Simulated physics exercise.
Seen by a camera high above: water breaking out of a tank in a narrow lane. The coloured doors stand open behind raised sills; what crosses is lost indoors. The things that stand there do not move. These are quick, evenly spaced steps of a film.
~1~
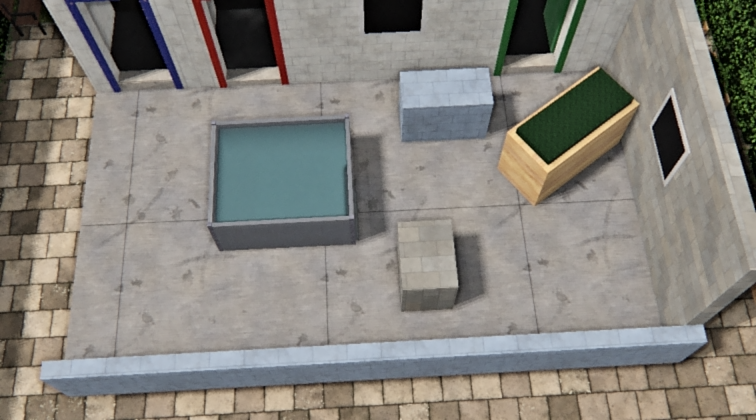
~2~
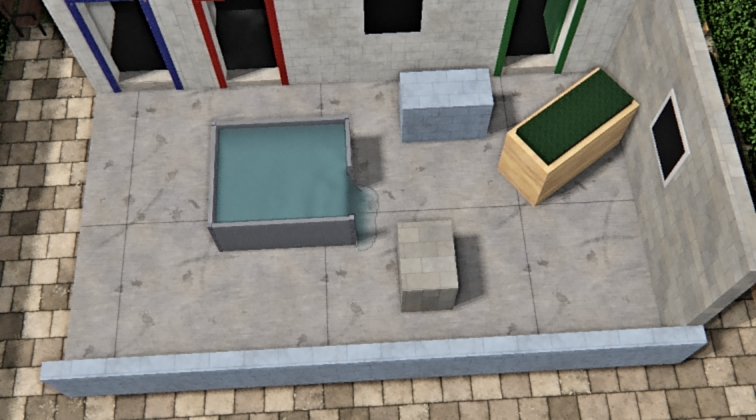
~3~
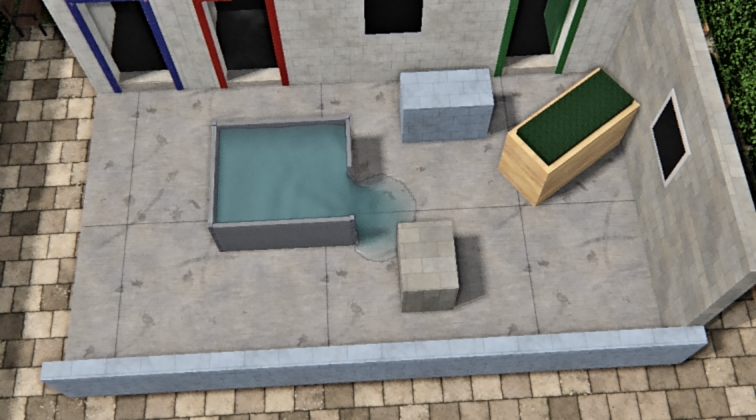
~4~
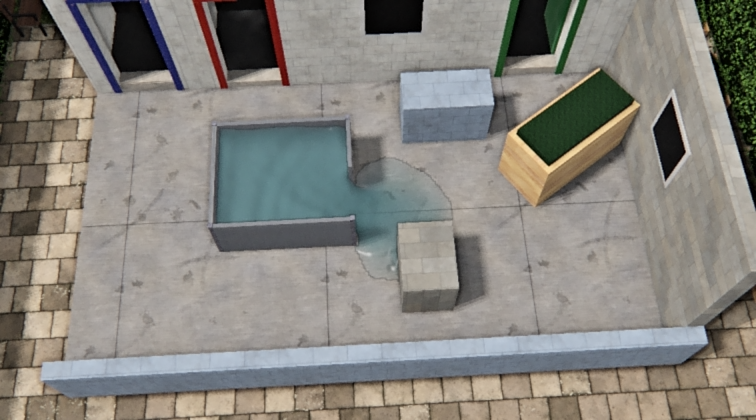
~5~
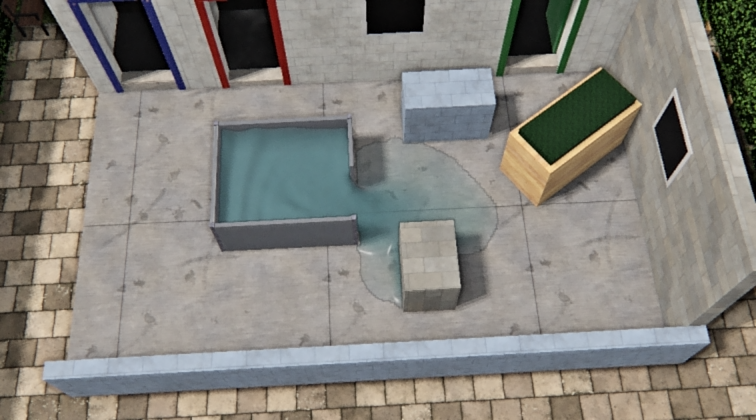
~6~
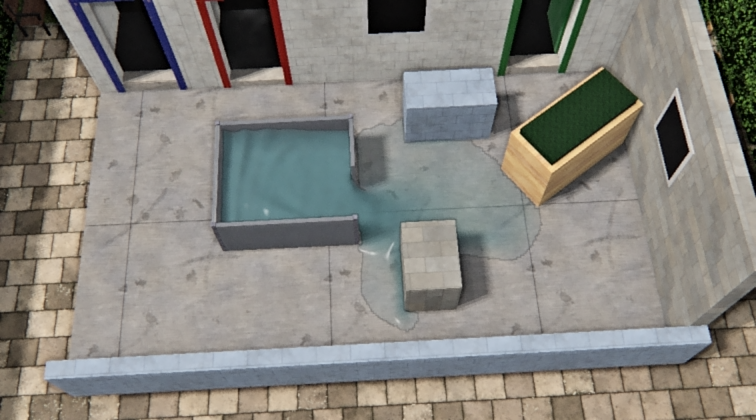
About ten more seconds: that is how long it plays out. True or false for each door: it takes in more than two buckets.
For the green door, false; for the blue door, false; for the red door, false.
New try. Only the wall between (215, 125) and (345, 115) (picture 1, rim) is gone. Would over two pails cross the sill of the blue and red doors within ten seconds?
Door check - blue door does not exceed it, red door exceeds it.
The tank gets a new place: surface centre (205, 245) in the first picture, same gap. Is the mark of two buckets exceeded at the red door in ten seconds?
My take: Red stays within the threshold.
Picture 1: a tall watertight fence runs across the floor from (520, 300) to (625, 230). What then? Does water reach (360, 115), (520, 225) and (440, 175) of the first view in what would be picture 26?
Reading them off in sequence: Spared, swamped, swamped.
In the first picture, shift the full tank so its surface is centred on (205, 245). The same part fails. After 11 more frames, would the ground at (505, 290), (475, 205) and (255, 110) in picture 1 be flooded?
Result: Inundated; inundated; spared.
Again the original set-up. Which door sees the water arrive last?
My answer is the blue one.
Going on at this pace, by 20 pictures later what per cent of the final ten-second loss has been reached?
Near 0 %.
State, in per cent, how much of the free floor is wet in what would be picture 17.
Around 40 percent of it.
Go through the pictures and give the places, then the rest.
The first frame shows still water in the tank at (281, 172).
In the second frame, water pours out at (350, 208) and has run to (360, 248).
In the third frame, the front is at (408, 199), out from the gap at (350, 210).
In the fourth frame, water pours out at (351, 211) and has run to (444, 201).
In the fifth frame, the front is at (491, 223), out from the gap at (352, 210).
In the sixth frame, water pours out at (354, 210) and has run to (533, 228).
A moment on, water covers 25 % of the floor; the green door not reached, the blue door not reached, the red door not reached.
Next, water covers 40 % of the floor; the green door wet at the sill, nothing in, the blue door not reached, the red door not reached.
Then, water covers 55 % of the floor; the green door wet at the sill, nothing in, the blue door not reached, the red door not reached.
Later, water covers 70 % of the floor; the green door wet at the sill, nothing in, the blue door not reached, the red door not reached.
In the end, water covers 95 % of the floor; the green door wet at the sill, nothing in, the blue door wet at the sill, nothing in, the red door wet at the sill, nothing in.
